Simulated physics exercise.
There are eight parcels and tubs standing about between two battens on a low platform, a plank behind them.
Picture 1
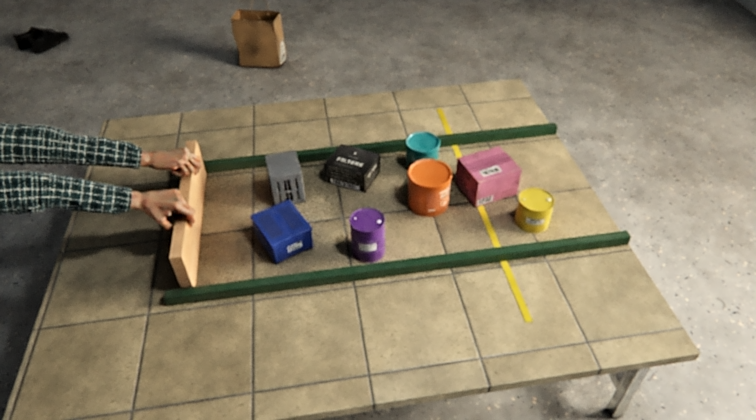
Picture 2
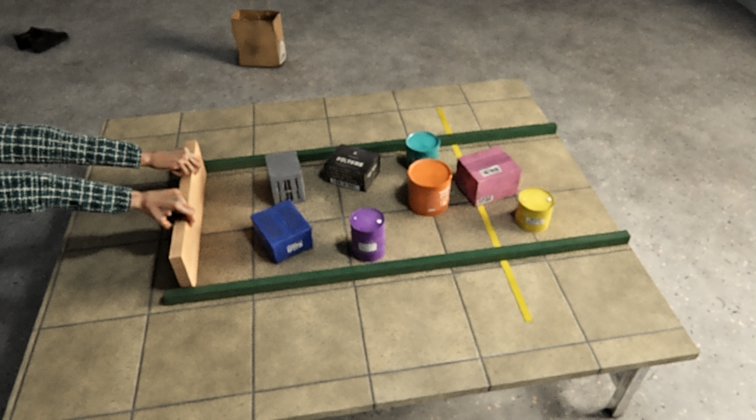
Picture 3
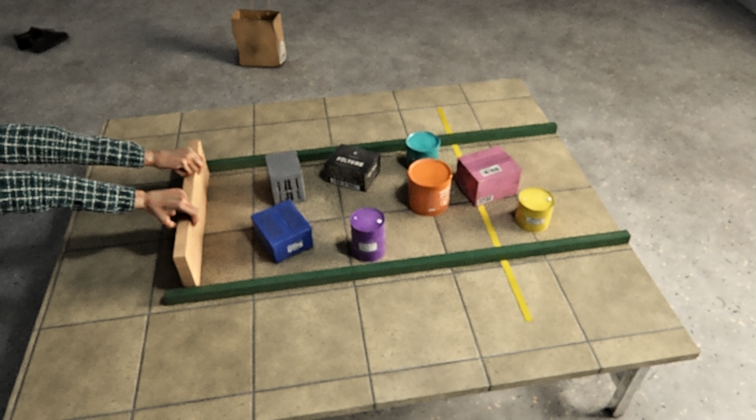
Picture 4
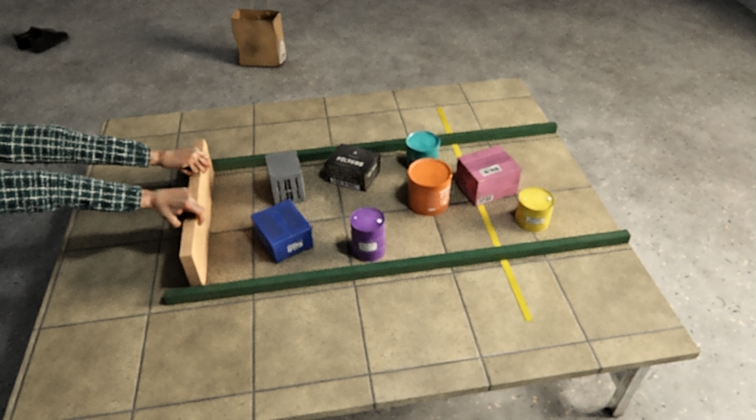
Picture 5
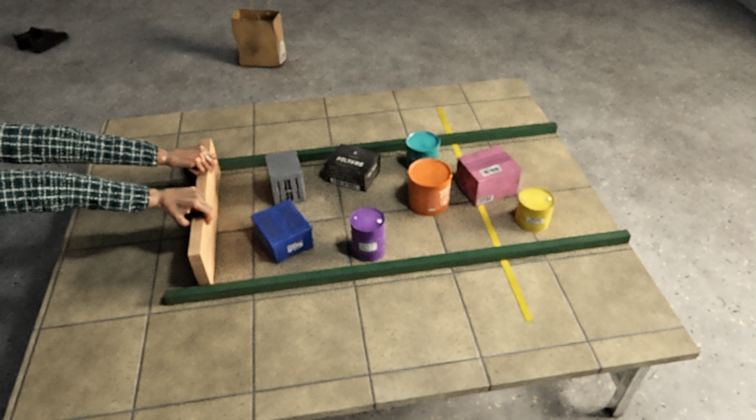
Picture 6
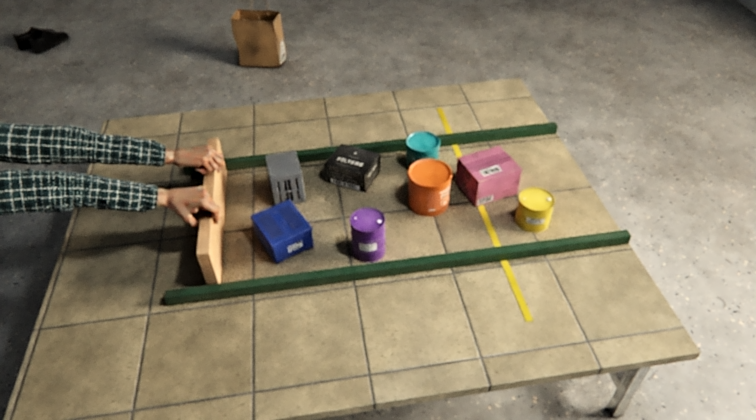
The clip opens on parcels and tubs standing between two green battens on a tiled platform, with hands in checked sleeves holding a wooden plank at the left. The hands then slide the plank slowly a short way right, toward the gray and blue parcels, while the items stay essentially still.
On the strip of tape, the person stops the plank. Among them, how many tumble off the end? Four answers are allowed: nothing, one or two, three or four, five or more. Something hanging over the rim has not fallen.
Nothing falls off.
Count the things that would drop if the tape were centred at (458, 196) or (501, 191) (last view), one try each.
Taking the two tries in order, the numbers are 0 and 1.
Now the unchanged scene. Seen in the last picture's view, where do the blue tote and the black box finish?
Blue tote at (509, 210), black box at (507, 142).
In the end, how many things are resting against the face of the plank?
Count recorded: 2.
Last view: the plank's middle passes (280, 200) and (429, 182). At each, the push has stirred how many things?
At the first point the count is 2, at the second it's 7.
Soon after, none off yet; yellow canister at rest near (534, 210); pink parcel at rest near (488, 176); turquoise pail at rest near (423, 154).
Then, none off yet; yellow canister at rest near (534, 210); pink parcel at rest near (488, 176); turquoise pail moved about its own width near (469, 147).
At rest, the number that fall off is zero.
